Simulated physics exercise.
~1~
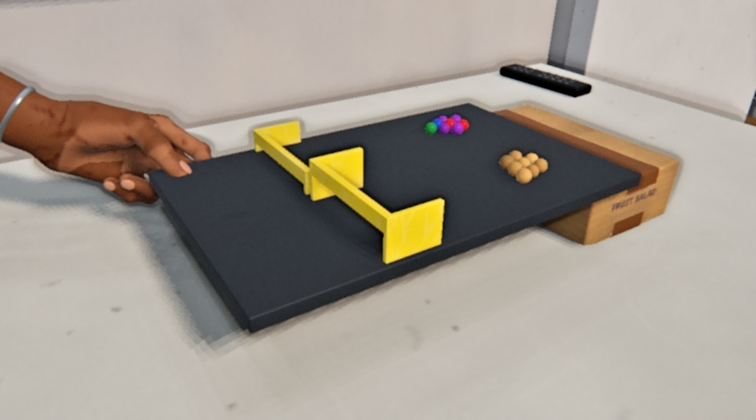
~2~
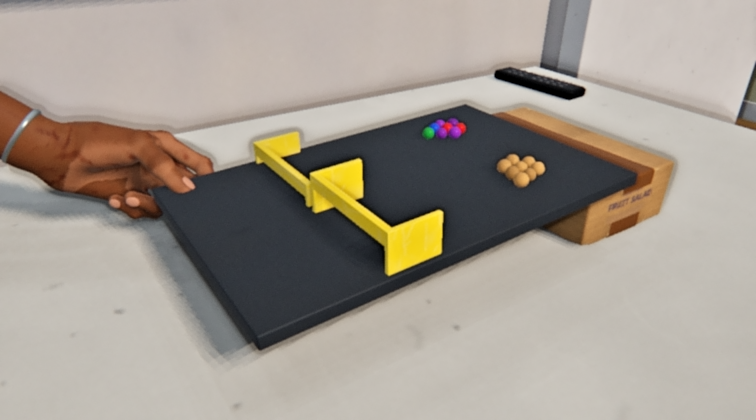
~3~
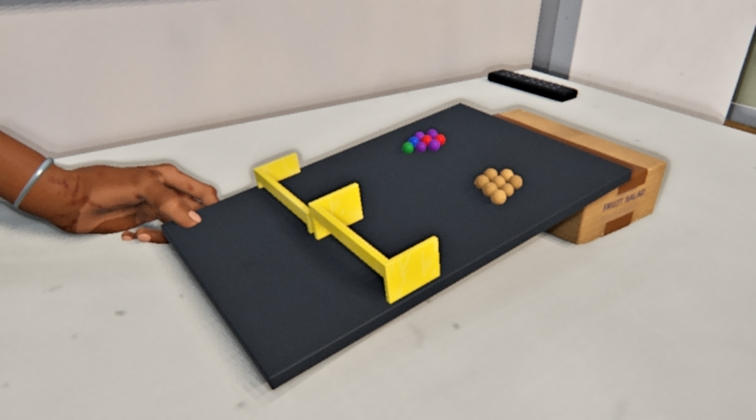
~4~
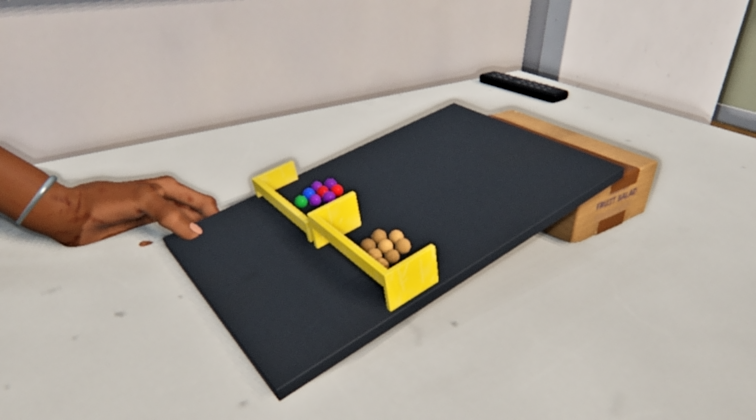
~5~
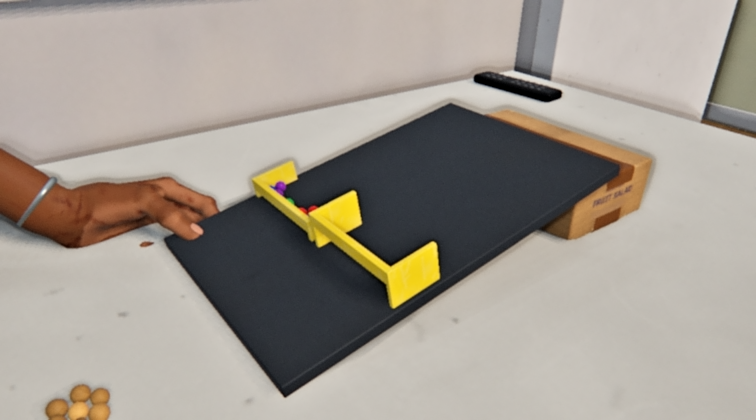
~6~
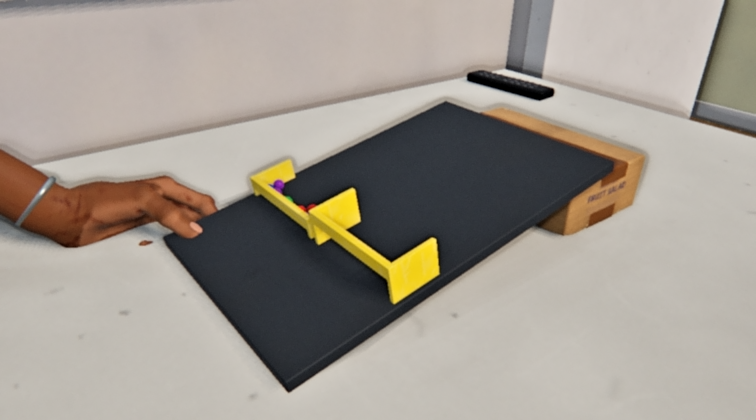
On a white table, a hand lowers a board; tan balls roll off, colourful ones stay gated.
